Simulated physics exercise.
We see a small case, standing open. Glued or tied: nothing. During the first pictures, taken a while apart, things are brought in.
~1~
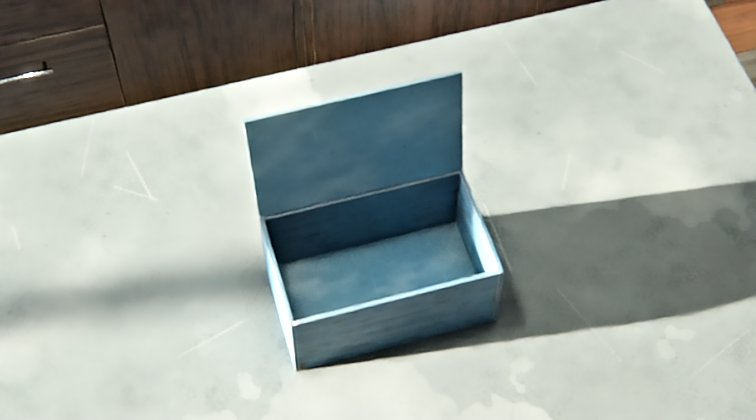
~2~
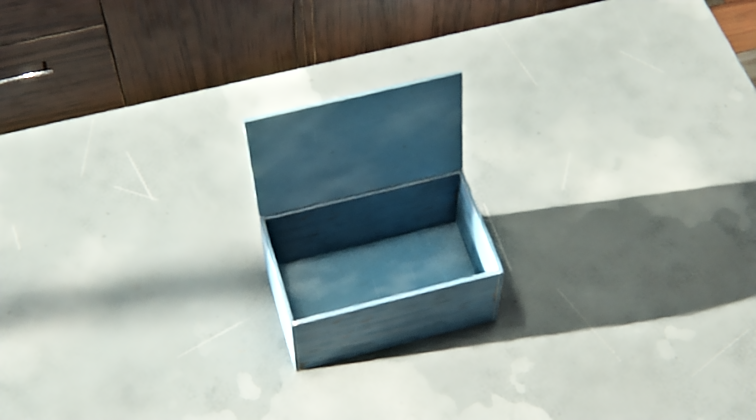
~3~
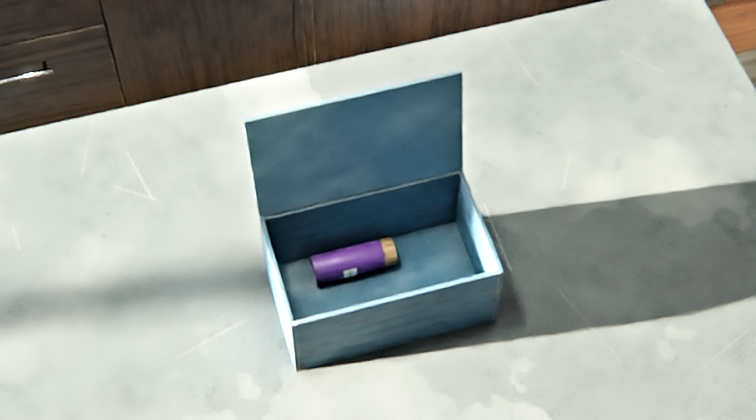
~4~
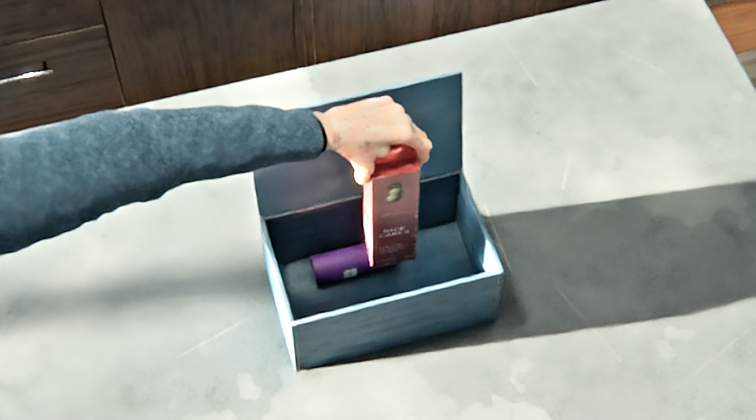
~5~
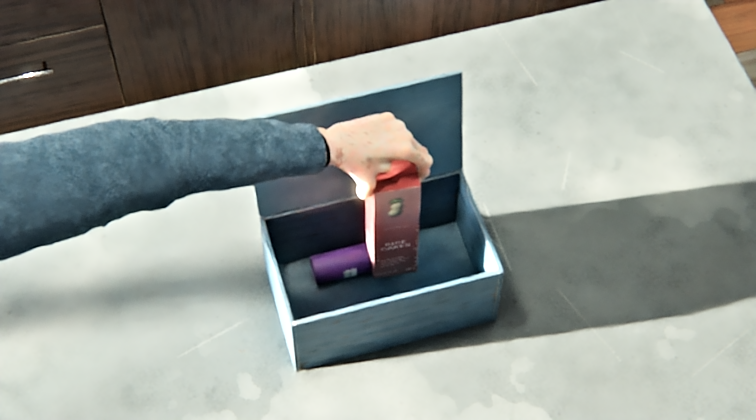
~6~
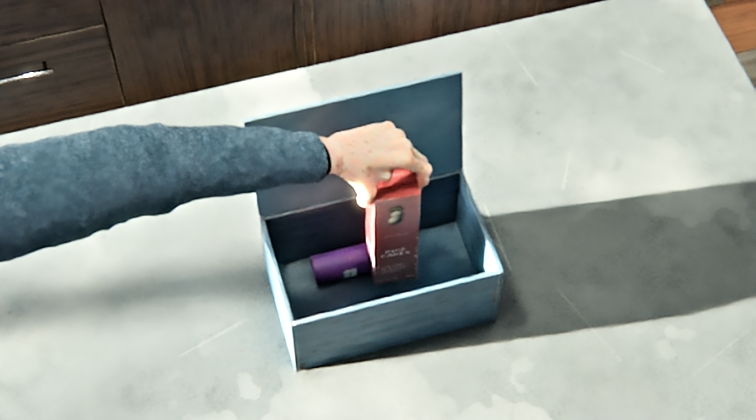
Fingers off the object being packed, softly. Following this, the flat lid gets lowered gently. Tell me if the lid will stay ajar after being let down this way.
Raised.
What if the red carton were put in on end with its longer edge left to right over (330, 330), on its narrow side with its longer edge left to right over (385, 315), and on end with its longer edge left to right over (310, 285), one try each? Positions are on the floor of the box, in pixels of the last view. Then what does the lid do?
First try: It will not close; second try: It sits on the rim; third try: It is held up.
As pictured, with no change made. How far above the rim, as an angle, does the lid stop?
I'd say roughly 45 degrees above the rim.
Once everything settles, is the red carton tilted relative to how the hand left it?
By the end it has kept its angle.
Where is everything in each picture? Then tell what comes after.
In the first frame, the last thing is not in view yet.
In the second frame, the last thing is not in view yet.
In the third frame, the last thing is not in view yet; purple shaker (354, 261).
In the fourth frame, still above its spot; red carton (390, 205); purple shaker (354, 261).
In the fifth frame, still above its spot; red carton (392, 219); purple shaker (354, 261).
In the sixth frame, in place under the hand; red carton (392, 226); purple shaker (354, 261).
Then, 0.70 s after the last picture, red carton slid about its own width near (399, 271); purple shaker rolled about its own width.
Then, 1.40 s after the last picture, lid 72° above the rim; red carton slid about its own width near (401, 269); purple shaker rolled a little.
Then, 2.80 s after the last picture, lid 44° above the rim; red carton slid about its own width near (401, 269).
At rest, lid 44° above the rim; moved from the start, red carton; purple shaker in place. Seen from the same camera at the end, red carton near (401, 269).
